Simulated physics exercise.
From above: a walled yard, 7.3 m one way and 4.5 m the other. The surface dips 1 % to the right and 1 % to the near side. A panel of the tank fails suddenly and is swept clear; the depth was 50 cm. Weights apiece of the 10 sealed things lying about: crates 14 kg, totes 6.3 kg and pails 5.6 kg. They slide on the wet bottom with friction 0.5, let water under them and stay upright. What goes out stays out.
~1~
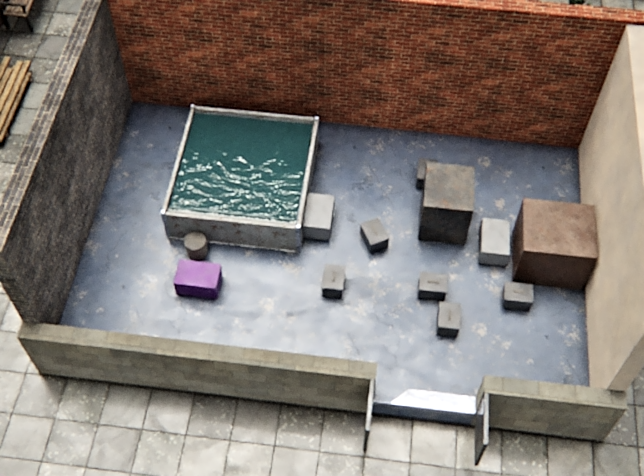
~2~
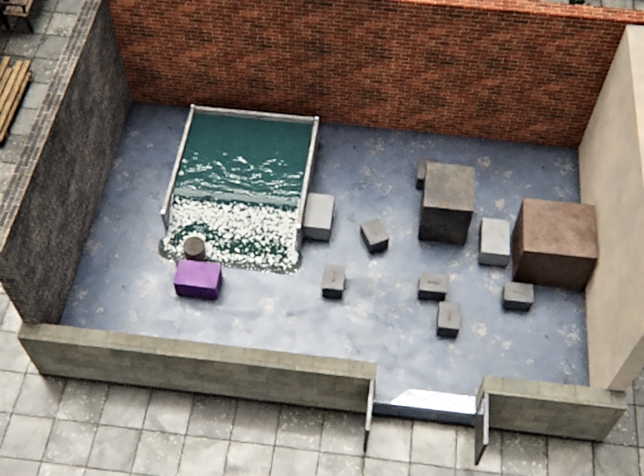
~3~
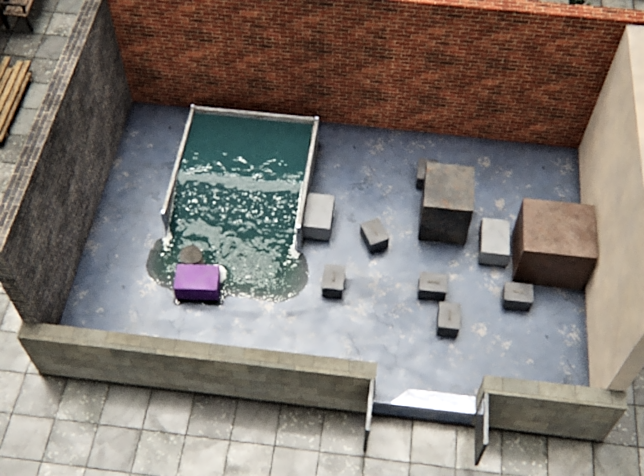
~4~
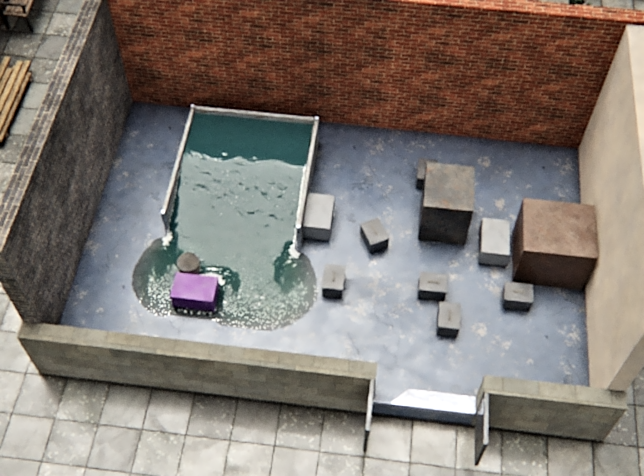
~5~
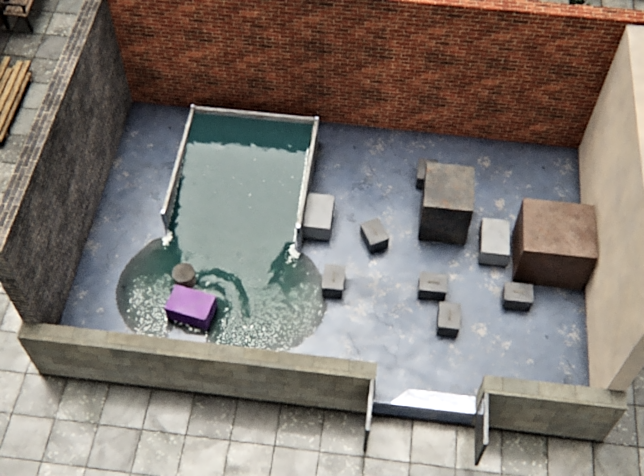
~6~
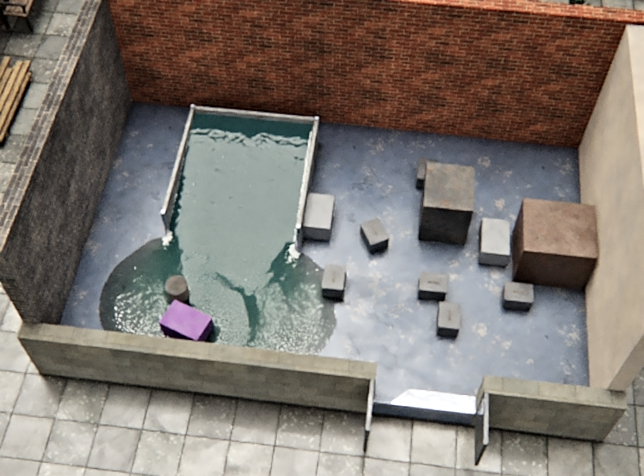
Walled yard seen from above, with water bursting from a tank's near side, spreading and pushing a purple crate toward the near wall.
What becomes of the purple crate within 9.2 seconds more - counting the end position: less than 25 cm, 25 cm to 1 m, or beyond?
Purple crate travels far.
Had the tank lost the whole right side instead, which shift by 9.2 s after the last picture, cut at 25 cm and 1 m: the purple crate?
Then the purple crate holds its place.
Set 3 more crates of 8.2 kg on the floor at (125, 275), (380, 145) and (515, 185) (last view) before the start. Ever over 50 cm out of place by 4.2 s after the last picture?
In that order: More, less, less.
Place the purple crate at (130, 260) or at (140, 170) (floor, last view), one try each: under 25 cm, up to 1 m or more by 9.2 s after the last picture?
In that order: It gets carried off; it gets carried off.
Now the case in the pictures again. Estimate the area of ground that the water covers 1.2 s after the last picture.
About 13 m2.
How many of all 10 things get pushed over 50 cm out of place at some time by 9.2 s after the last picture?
That makes 6.
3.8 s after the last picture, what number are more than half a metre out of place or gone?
I count 5.
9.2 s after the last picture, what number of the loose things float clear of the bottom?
2 of them.
Then, 1.2 s after the last picture the purple crate is near (112, 321), 1.3 m from its start, afloat; 0 of 10 are out; 2 afloat.
Then, 3.8 s after the last picture the purple crate is near (157, 161), 2.1 m from its start, afloat; 0 of 10 are out; 5 afloat.
Then, 6.2 s after the last picture the purple crate is near (179, 106), 3.1 m from its start, afloat; 0 of 10 are out; 4 afloat.
Then, 9.2 s after the last picture the purple crate is near (179, 107), 3.1 m from its start, aground; 0 of 10 are out; 2 afloat.
